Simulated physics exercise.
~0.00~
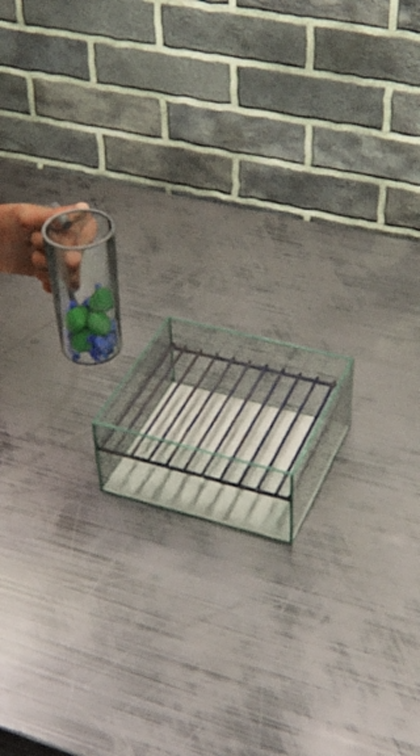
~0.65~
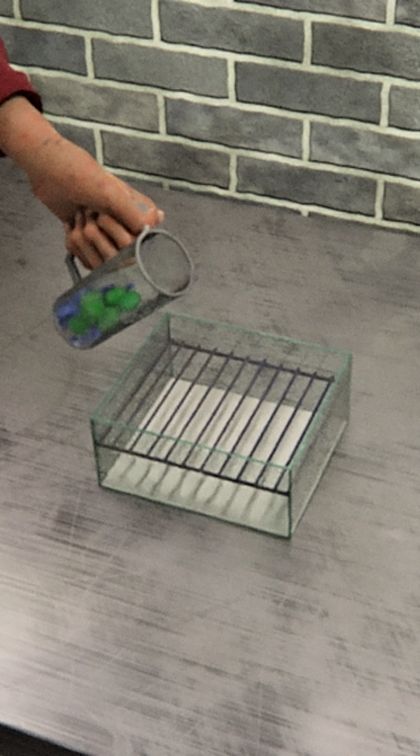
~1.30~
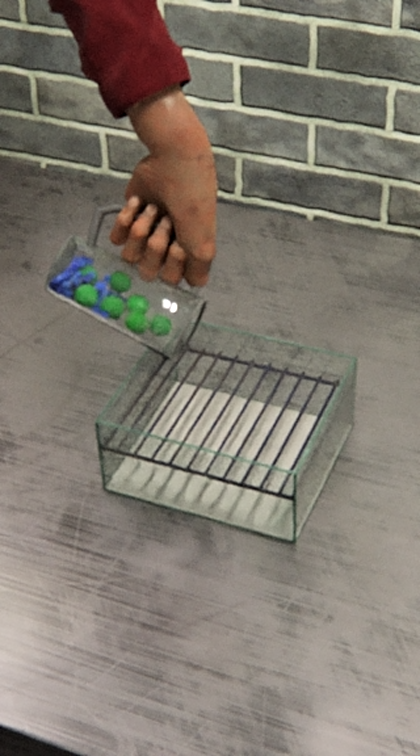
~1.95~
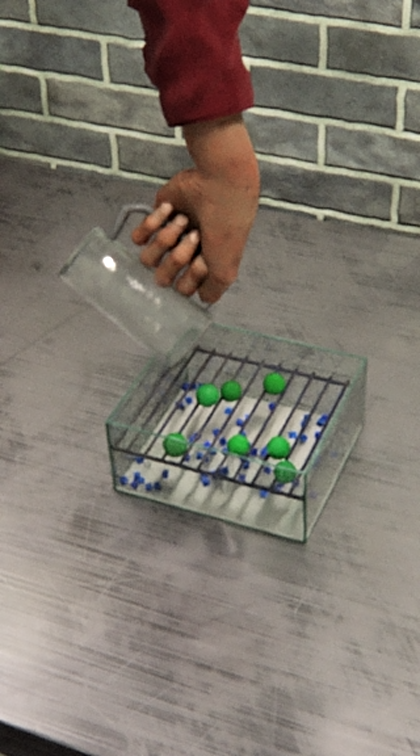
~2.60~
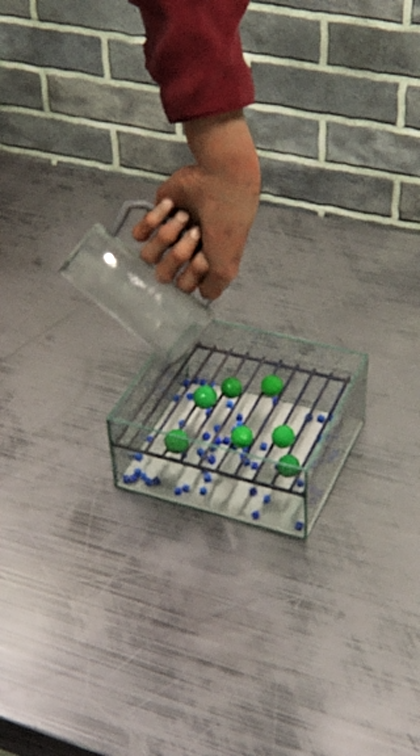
A hand in a dark red sleeve holds a clear cup of larger green balls and small blue pieces beside a square glass box with a rack of dark parallel wires across it. The box sits on a scuffed grey tabletop before a grey brick wall, seen from above at a slight angle. The hand moves the cup right and tips it over the box's edge, and the green balls slide toward the rim. The cup tilts further and empties over the rack. The blue pieces drop between the wires and scatter below, while the green balls stay on top.
